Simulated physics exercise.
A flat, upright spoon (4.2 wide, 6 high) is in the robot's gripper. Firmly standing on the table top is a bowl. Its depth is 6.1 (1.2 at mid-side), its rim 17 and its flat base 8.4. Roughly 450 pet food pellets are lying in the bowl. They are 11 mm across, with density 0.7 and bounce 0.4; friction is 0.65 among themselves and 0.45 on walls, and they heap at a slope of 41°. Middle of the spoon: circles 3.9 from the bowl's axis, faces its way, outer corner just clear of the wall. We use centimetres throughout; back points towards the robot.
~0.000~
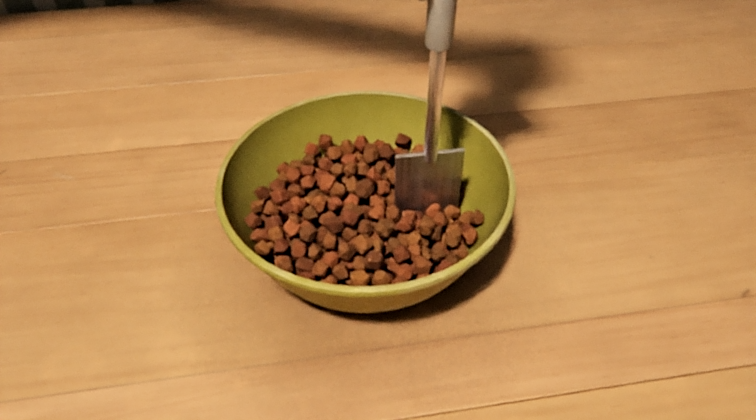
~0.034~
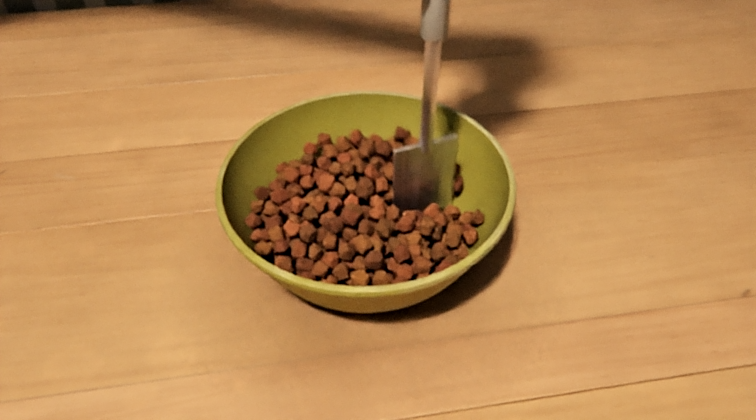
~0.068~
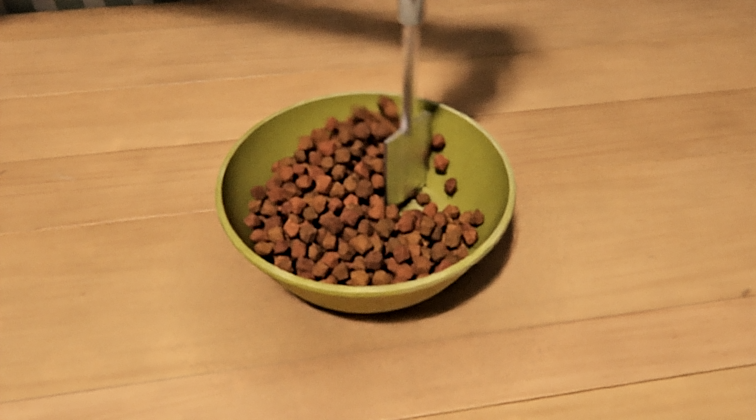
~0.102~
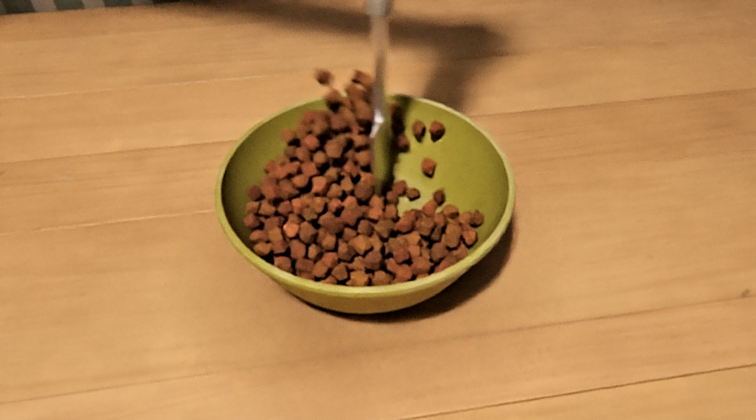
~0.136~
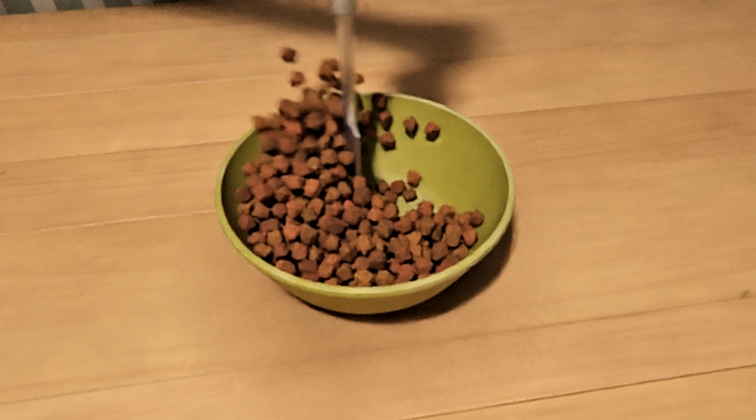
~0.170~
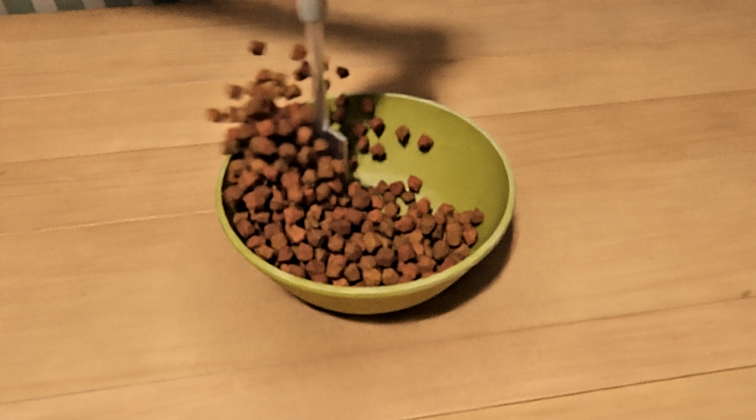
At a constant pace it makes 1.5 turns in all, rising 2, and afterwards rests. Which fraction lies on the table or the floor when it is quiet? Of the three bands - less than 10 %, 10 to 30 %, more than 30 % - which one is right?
The right band is more than 30 %.
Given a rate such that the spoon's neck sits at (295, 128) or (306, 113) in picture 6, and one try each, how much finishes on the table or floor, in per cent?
Well, about 50 percent the first time and about 45 percent the second.
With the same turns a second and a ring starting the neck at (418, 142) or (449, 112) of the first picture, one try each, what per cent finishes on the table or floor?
20 and 35 %.
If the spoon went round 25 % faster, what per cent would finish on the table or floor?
That would be some 45 percent.
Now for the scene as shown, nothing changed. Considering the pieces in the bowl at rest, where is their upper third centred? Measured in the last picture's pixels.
The centre sits around (367, 220) in the last picture.
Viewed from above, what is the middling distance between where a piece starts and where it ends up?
Near 9 cm.
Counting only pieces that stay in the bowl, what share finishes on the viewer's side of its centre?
Near 50 per cent of what stays in the bowl.
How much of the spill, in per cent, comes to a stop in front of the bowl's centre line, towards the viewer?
Around 60 percent of it.
After 0.36 s, 284° round, highest piece 11 above the table; 341 in the bowl, 53 on the table or floor, 52 in flight or on the tool.
After 0.56 s, 84° round, highest piece 9 above the table; 287 in the bowl, 140 on the table or floor, 19 in flight or on the tool.
After 0.85 s, 180° round, highest piece 5 above the table; 271 in the bowl, 175 on the table or floor.
After 1.55 s, 180° round, highest piece 5 above the table; 271 in the bowl, 175 on the table or floor.
In the end, 271 in the bowl, 175 on the table or floor. That is 39 % on the table or floor.
